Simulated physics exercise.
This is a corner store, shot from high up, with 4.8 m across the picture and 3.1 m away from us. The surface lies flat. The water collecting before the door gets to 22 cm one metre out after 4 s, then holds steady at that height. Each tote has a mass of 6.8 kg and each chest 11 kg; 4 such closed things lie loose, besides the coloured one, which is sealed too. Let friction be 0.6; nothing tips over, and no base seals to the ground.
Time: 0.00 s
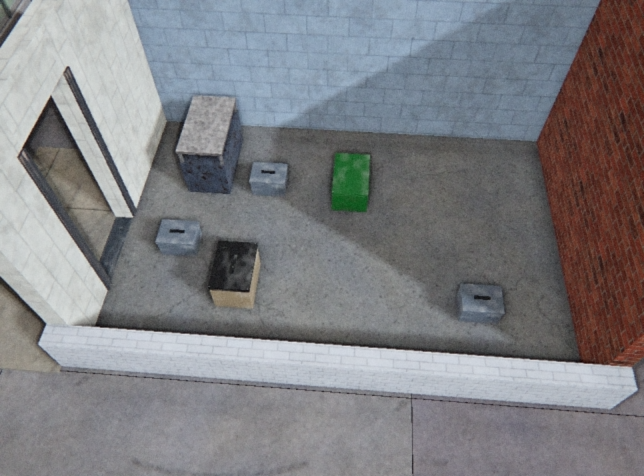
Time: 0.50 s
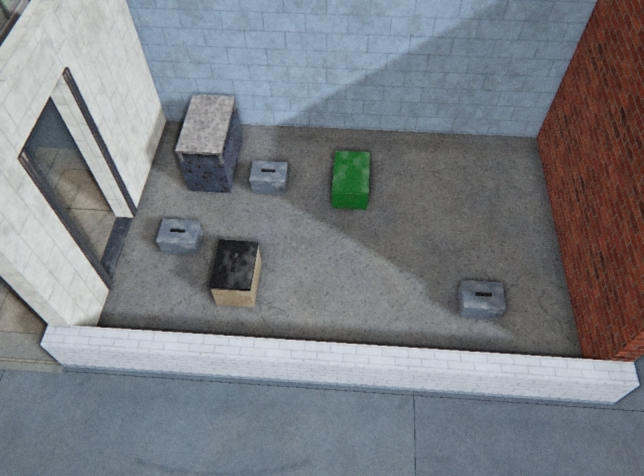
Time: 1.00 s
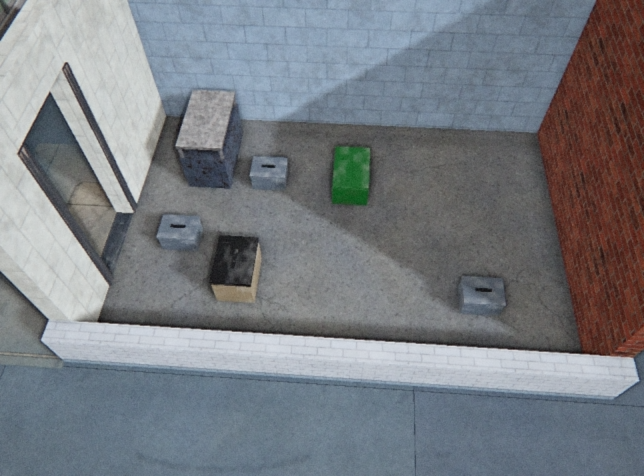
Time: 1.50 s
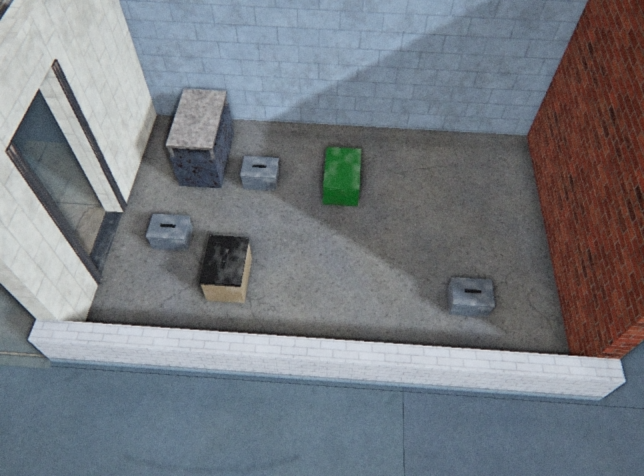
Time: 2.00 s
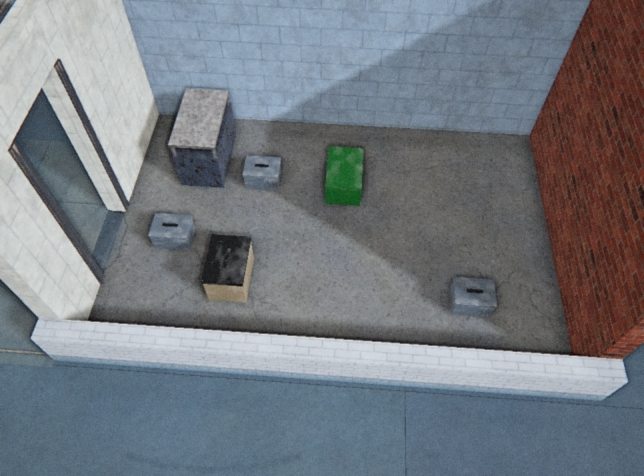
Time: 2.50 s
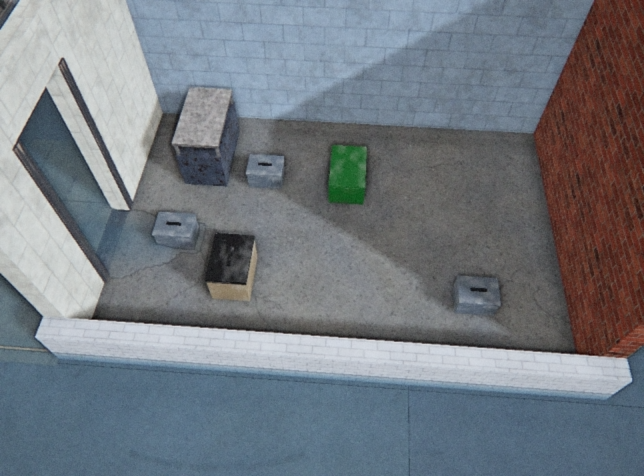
Bluish water spreads outside the walled room and just enters the doorway while the crates stay still.
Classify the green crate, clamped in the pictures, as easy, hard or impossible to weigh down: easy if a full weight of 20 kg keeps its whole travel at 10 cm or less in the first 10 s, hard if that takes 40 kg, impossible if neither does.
Easy.
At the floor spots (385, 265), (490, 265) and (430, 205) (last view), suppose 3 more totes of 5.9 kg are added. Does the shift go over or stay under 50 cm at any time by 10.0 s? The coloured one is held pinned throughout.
Answer by position: Outside the range; outside the range; inside the range.
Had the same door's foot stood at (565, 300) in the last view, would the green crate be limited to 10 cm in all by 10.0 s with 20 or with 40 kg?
Outcome - the lighter pick works.
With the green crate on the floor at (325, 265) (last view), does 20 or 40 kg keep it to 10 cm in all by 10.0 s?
Note: Heavier only OK.
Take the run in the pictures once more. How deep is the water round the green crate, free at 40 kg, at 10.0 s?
About 4 cm.
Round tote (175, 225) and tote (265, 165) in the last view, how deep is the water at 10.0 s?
About 11 and 5 cm.
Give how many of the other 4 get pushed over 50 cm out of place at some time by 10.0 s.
The tally stands at 3.
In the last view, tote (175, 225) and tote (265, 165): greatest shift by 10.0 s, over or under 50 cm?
First above the mark, second within the mark.
After 3.5 s the green crate would be 0 cm from its start with 20 kg and 0 cm from its start with 40 kg; 0 cm of water round it then.
After 4.5 s the green crate would be 0 cm from its start with 20 kg and 0 cm from its start with 40 kg; 1 cm of water round it then.
After 7.0 s the green crate would be 1 cm from its start with 20 kg and 0 cm from its start with 40 kg; 4 cm of water round it then.
After 10.0 s the green crate would be 1 cm from its start with 20 kg and 0 cm from its start with 40 kg; 4 cm of water round it then.
